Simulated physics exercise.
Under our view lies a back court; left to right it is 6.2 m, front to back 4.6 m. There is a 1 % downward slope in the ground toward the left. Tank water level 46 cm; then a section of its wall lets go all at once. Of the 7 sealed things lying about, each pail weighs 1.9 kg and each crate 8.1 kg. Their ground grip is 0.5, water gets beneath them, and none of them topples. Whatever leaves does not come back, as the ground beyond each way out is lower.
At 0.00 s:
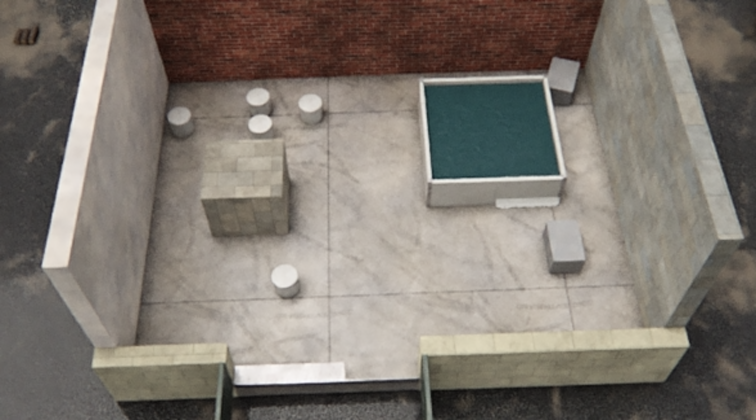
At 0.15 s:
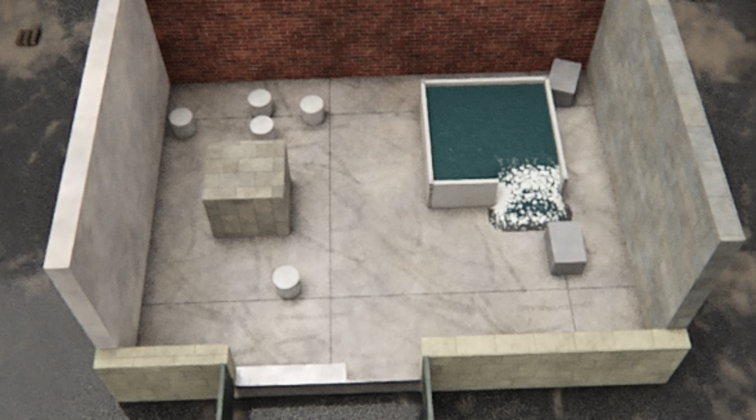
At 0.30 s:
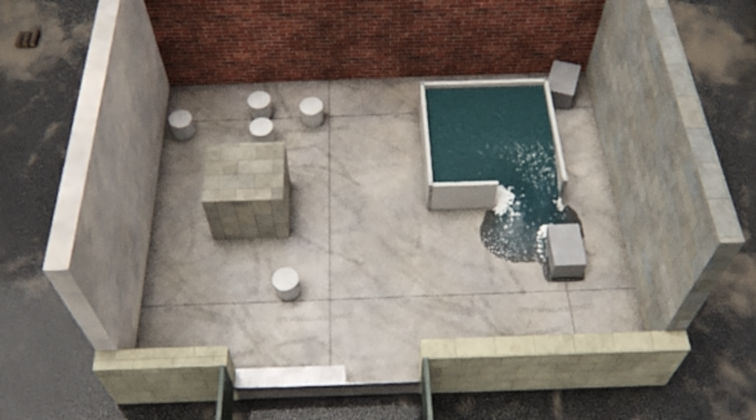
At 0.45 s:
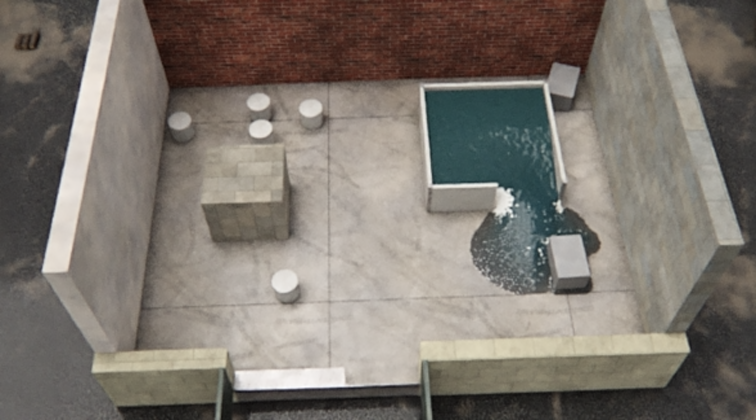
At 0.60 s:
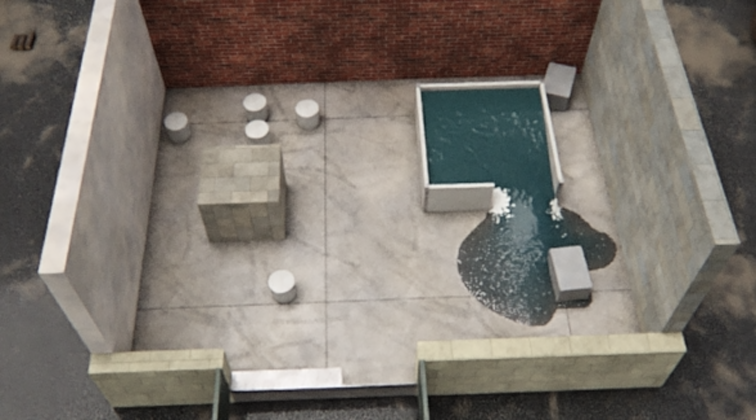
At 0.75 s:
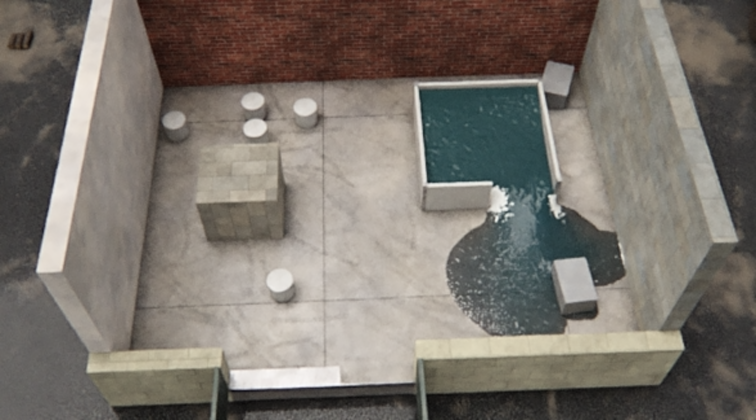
A raised tank of dark green water in a walled court opened at its front right corner, and water poured out, spreading across the pale floor and pushing a grey crate slowly toward the front wall.
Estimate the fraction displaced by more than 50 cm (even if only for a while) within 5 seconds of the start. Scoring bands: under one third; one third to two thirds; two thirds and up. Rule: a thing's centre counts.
Band: Under one third.
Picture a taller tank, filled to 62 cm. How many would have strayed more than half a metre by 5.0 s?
Under that setup the answer is 2.
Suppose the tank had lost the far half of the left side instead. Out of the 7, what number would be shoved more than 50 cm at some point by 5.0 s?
Then 5 of them would.
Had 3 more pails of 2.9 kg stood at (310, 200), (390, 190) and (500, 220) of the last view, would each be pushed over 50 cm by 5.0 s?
Answers in order are does not cross, does not cross and crosses the line.
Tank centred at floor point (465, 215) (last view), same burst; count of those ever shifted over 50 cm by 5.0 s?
Then the count would be 1.
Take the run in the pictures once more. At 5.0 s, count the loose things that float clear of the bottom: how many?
2.
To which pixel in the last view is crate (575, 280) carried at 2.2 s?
Around (593, 307).
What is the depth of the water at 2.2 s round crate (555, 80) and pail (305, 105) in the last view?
Depth approx. 0 cm / 0 cm.
After 1.1 s 1 of 7 are over 50 cm from their spots; 0 afloat.
After 2.2 s 1 of 7 are over 50 cm from their spots; 1 afloat.
After 3.5 s 1 of 7 are over 50 cm from their spots; 1 afloat.
After 5.0 s 2 of 7 are over 50 cm from their spots, and 2 have been at some point; 2 afloat.
